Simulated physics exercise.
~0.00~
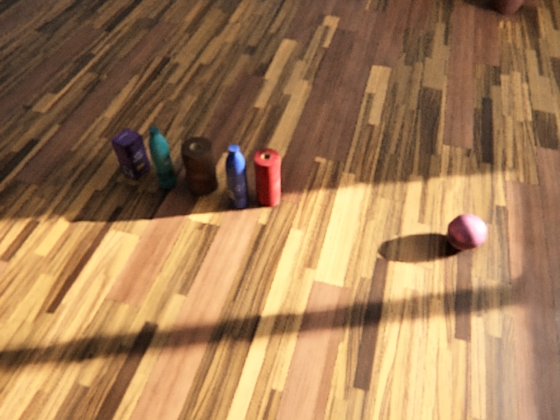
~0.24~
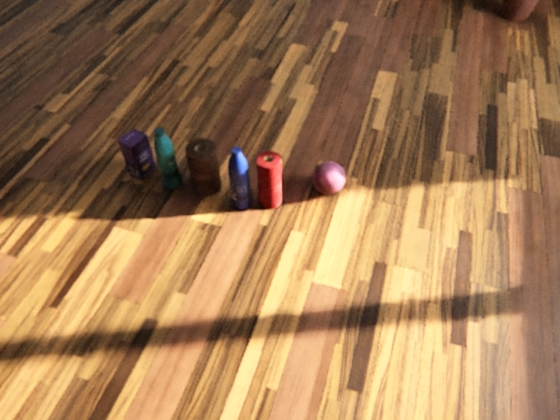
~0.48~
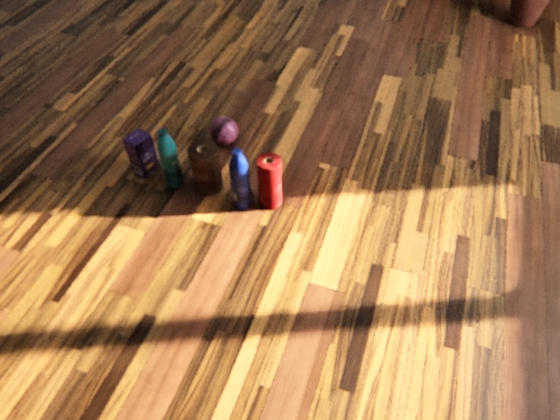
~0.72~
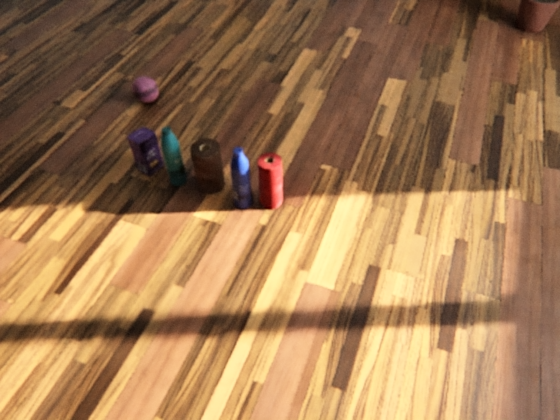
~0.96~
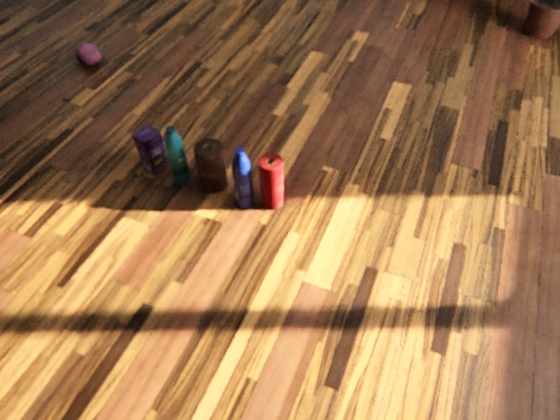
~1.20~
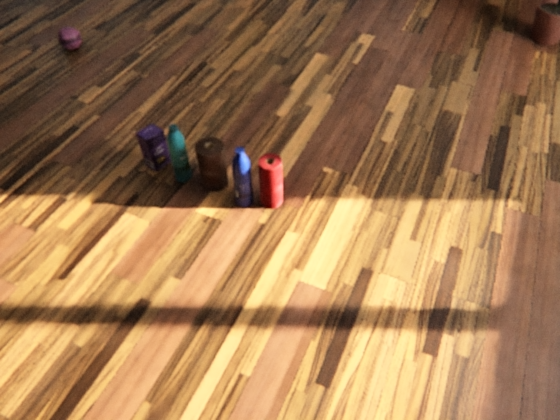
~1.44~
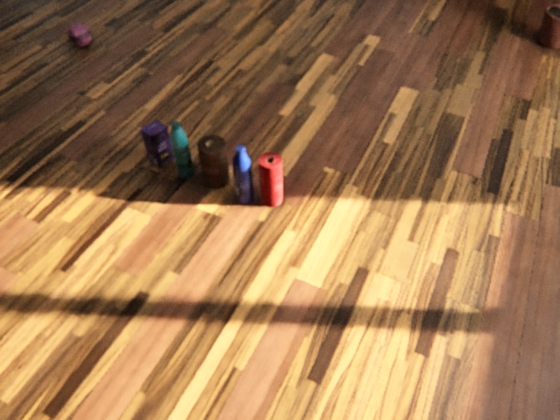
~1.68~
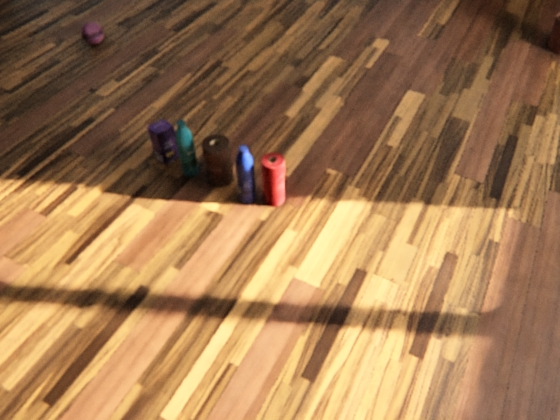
A pink ball rolls across a sunlit floor of striped wooden boards, seen from above at a slant as the view drifts slightly. Left of centre stand five objects in a loose row, a purple carton, a turquoise bottle, a brown roll, a blue bottle and a red roll. The ball starts on the right, rolls left past the red roll and passes behind the group without knocking anything over. It carries on toward the upper left, slowing as it goes. Finally it lies near the top left corner, and all five objects, the blue bottle included, remain upright.
